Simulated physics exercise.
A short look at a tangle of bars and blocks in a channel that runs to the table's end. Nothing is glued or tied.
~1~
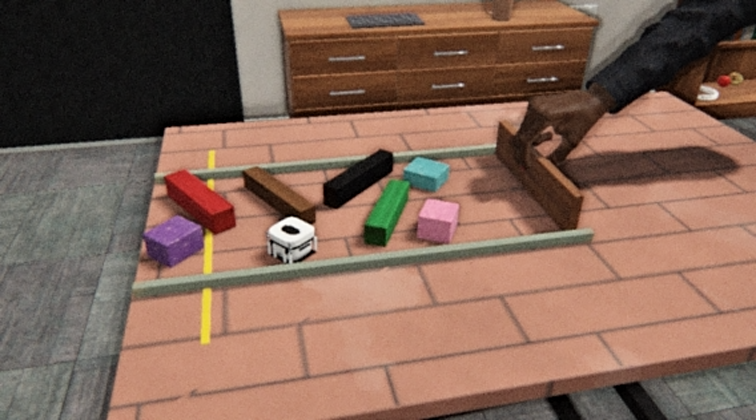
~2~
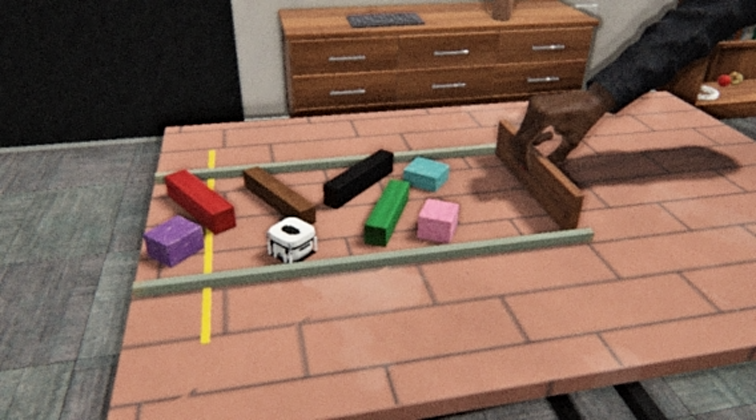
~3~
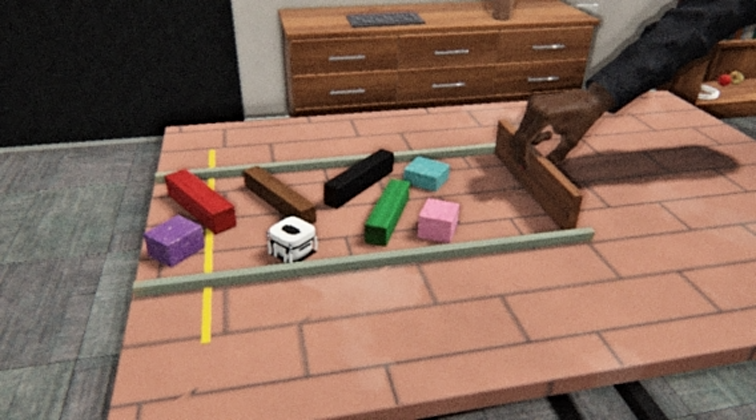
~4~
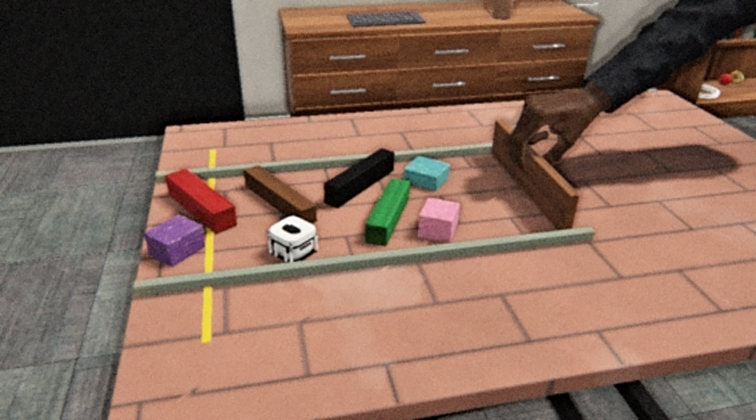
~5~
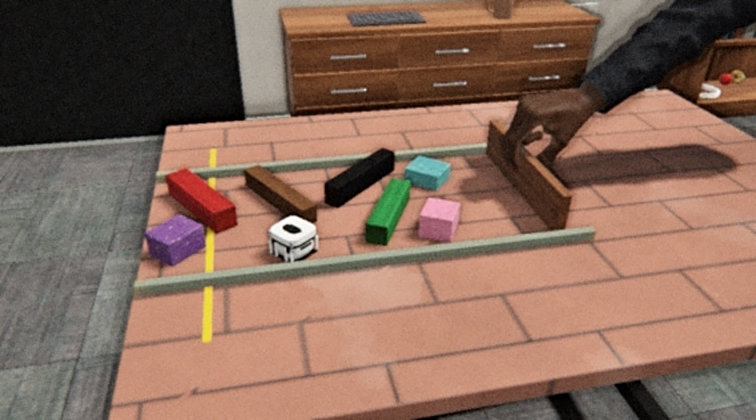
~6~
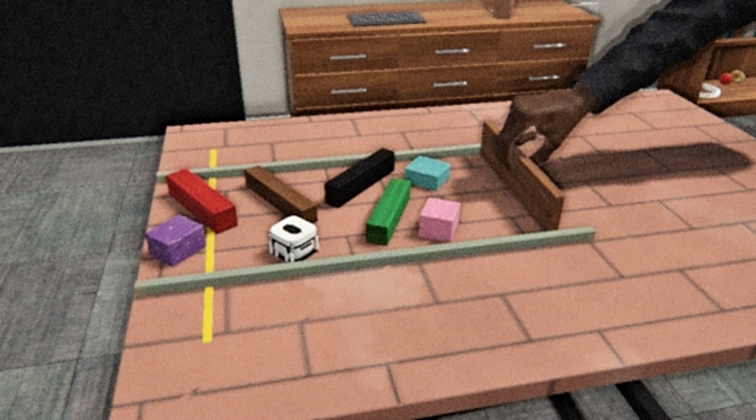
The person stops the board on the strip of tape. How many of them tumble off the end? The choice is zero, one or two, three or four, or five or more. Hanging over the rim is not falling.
In the end the number that fall off is three or four.
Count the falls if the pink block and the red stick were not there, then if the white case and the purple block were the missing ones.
It would be 2 and 2.
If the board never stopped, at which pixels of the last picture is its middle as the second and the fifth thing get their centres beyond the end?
First at (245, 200), next at (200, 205).
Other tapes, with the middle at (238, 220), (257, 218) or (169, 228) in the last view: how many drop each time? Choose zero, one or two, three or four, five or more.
For each place: One or two; none; at least five.
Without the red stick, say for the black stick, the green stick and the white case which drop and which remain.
The black stick remains up; the green stick stays on; the white case is lost.
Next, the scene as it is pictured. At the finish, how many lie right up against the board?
That makes 3.
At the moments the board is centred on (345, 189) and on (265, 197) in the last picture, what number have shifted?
By then 6, and 8.
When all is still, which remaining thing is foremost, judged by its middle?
The black stick.
Soon after, none off yet; purple block at rest near (176, 240); red stick at rest near (201, 200); brown stick at rest near (279, 194).
After that, none off yet; purple block at rest near (176, 240); red stick at rest near (201, 200); brown stick displaced a little near (253, 201).
And then, none off yet; purple block displaced about its own width near (141, 244); red stick displaced a little near (167, 202); brown stick displaced about its own width near (189, 209).
In the end, the number that fall off is three or four; gone, white case, brown stick, red stick and purple block.
